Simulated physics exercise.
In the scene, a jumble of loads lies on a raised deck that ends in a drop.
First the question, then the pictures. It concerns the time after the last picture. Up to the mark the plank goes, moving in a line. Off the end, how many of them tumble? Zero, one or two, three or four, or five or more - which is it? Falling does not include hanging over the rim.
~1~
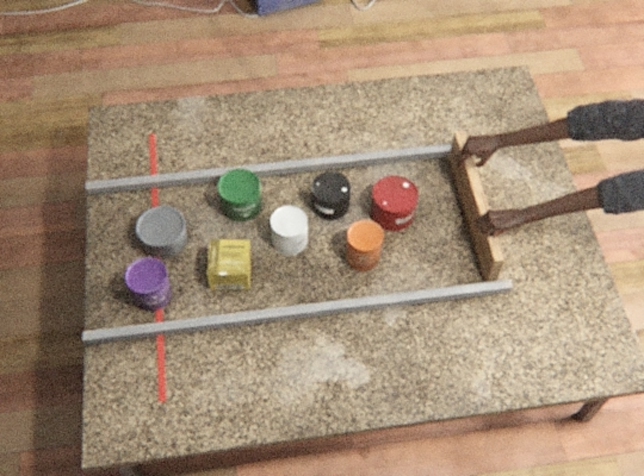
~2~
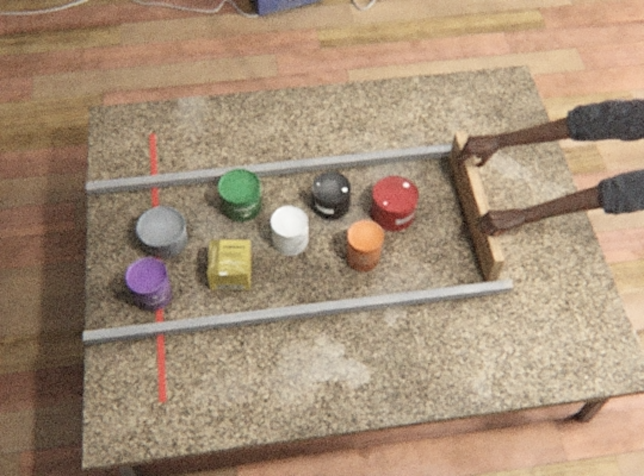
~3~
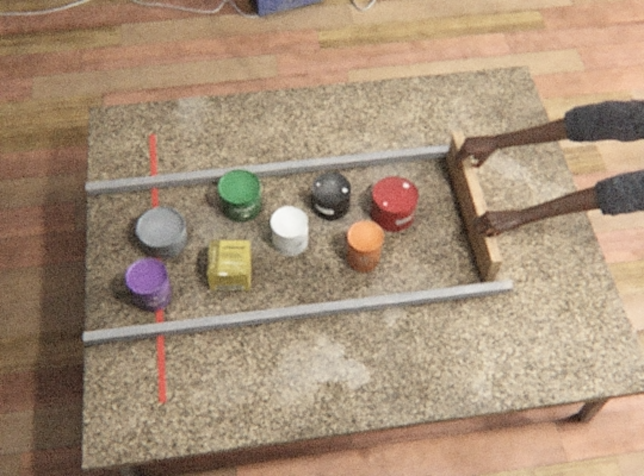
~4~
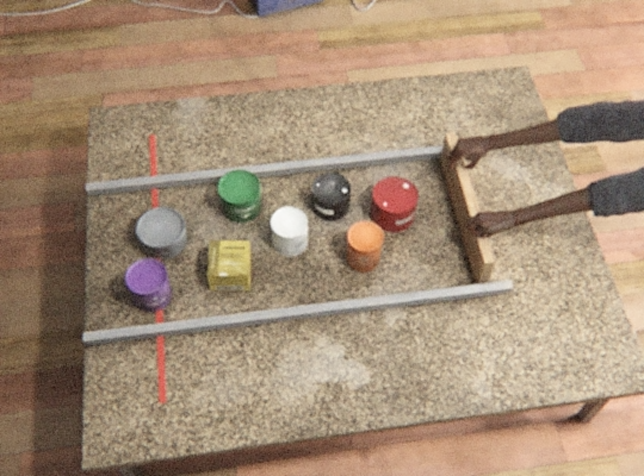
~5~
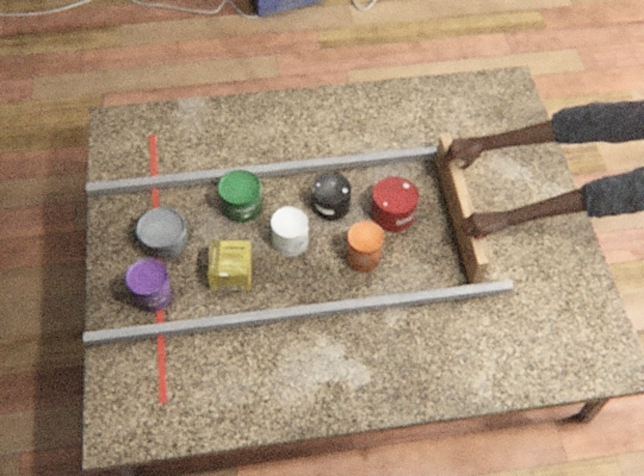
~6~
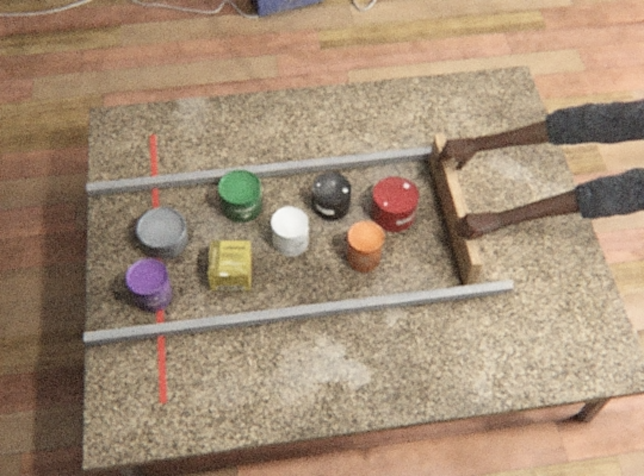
The right band is one or two.
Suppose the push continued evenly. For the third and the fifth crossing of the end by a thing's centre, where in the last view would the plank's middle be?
The first puts it near (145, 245), the next near (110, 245).
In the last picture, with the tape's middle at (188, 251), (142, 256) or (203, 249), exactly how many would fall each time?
First 0, then 3, then 0.
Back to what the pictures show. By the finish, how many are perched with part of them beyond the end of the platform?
2.
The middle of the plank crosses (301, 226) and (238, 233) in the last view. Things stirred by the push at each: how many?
By the first moment it's 6, by the second it's 8.
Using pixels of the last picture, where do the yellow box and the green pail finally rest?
The first sits around (137, 306), while the other sits around (96, 213).
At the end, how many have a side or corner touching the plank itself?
That would be 4 of them.
Early on, none off yet; purple pail at rest near (150, 286); grey pail at rest near (163, 234); yellow box at rest near (231, 266).
A while later, none off yet; purple pail at rest near (150, 286); grey pail at rest near (163, 234); yellow box travelled a little near (210, 278).
Further along, none off yet; purple pail travelled about its own width near (124, 300); grey pail travelled about its own width near (129, 243); yellow box travelled well along near (168, 297).
Finally, the number that fall off is one or two; lost, grey pail.
